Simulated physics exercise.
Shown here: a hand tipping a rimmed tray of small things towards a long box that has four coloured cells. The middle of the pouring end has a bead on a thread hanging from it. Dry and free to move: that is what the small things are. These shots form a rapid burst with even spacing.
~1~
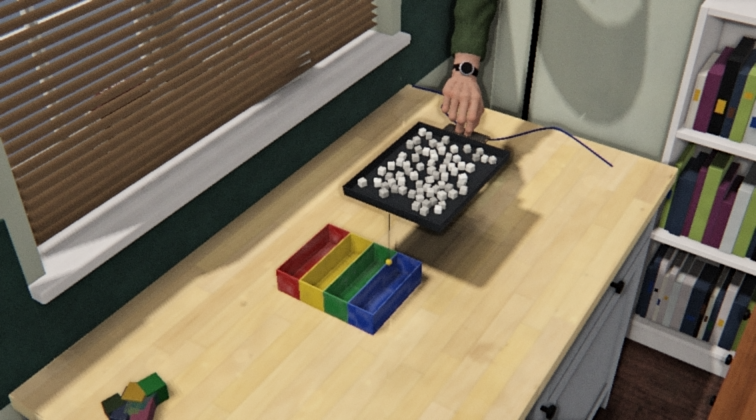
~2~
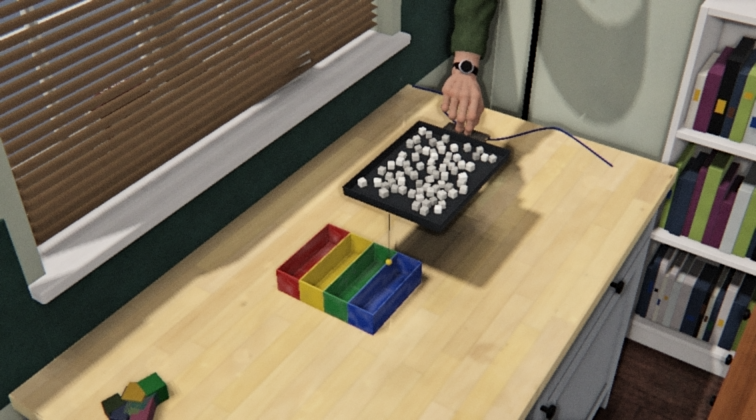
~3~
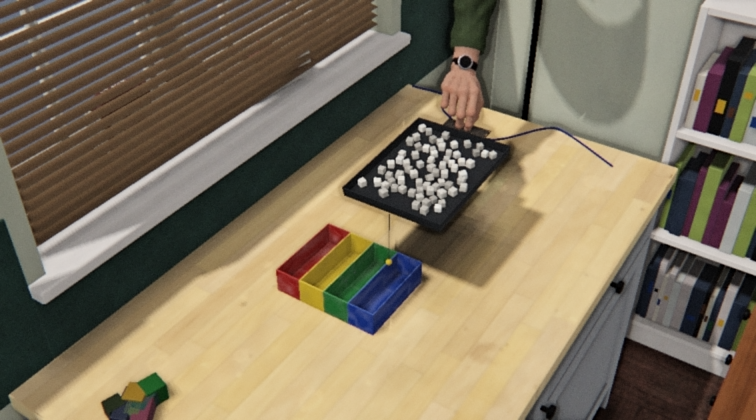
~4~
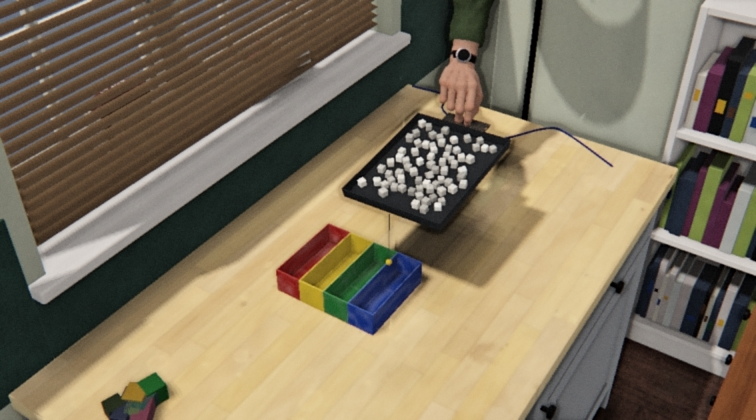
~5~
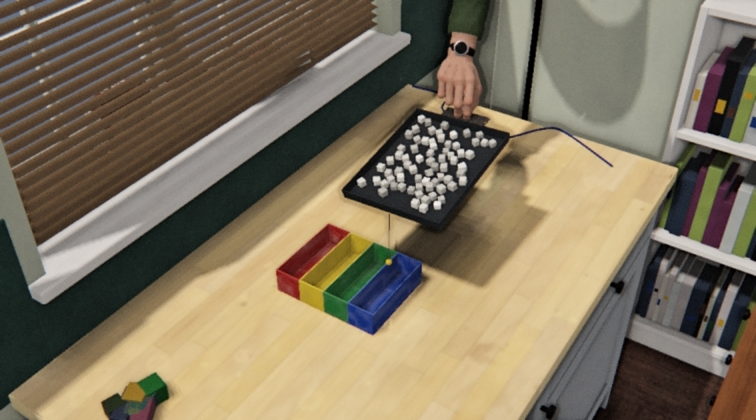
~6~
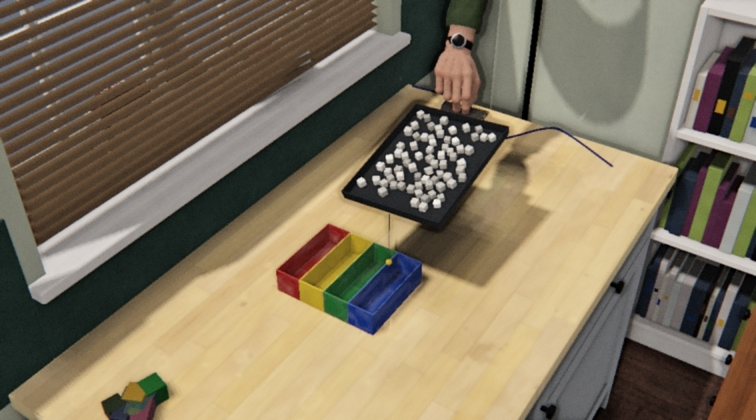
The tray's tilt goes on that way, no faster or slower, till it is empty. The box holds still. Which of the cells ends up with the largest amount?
The yellow cell ends up with the largest amount.
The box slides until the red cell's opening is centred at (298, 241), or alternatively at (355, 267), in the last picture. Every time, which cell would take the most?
Green first, the red one second.
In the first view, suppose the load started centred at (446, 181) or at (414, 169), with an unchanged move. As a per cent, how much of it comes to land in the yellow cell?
About 40 %, then about 30 %.
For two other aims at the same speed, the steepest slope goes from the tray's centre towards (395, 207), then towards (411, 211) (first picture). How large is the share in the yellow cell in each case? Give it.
The first try would leave around 20 per cent there, the second around 0 per cent.
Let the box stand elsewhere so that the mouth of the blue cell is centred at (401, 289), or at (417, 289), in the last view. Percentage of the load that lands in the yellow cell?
Roughly 30 per cent, then roughly 20 per cent.
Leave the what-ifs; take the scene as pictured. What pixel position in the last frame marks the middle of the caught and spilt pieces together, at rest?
The centre comes to rest near (331, 291).
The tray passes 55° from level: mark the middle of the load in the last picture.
At about (379, 181).
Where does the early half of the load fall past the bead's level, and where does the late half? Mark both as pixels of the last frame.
First near (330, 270), later near (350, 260).
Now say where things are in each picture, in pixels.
In the first picture, corners of the pouring end at (344, 186) and (440, 224), level; middle of the load at (432, 171), sugar cubes; bead on its thread at (389, 262); red cell at (288, 283); yellow cell at (312, 294); green cell at (336, 305); blue cell at (361, 317).
In the second picture, corners of the pouring end at (344, 186) and (440, 224), level; middle of the load at (432, 170).
In the third picture, corners of the pouring end at (344, 187) and (440, 223), tipped barely, lowest at the left corner; middle of the load at (431, 168).
In the fourth picture, corners of the pouring end at (343, 188) and (439, 223), tipped a little, lowest at the left corner; middle of the load at (431, 165).
In the fifth picture, corners of the pouring end at (343, 189) and (439, 222), tipped a little, lowest at the left corner; middle of the load at (431, 162).
In the sixth picture, corners of the pouring end at (343, 191) and (438, 221), tipped a little, lowest at the left corner; middle of the load at (430, 159); red cell at (288, 283); yellow cell at (312, 294); green cell at (336, 305); blue cell at (361, 317).
Soon, tray tipped steeply; all on the tray.
A while on, tray tipped right over; all on the tray.
Towards the end, tray tipped past a quarter turn; about a third in the yellow cell; about a quarter in the green cell; about a quarter in the red cell; a small part in the blue cell; a small part falling or outside the box.
Finally, tray tipped past a quarter turn; about a third in the yellow cell; about a quarter in the green cell; about a quarter in the red cell; a small part in the blue cell; a small part outside the box.
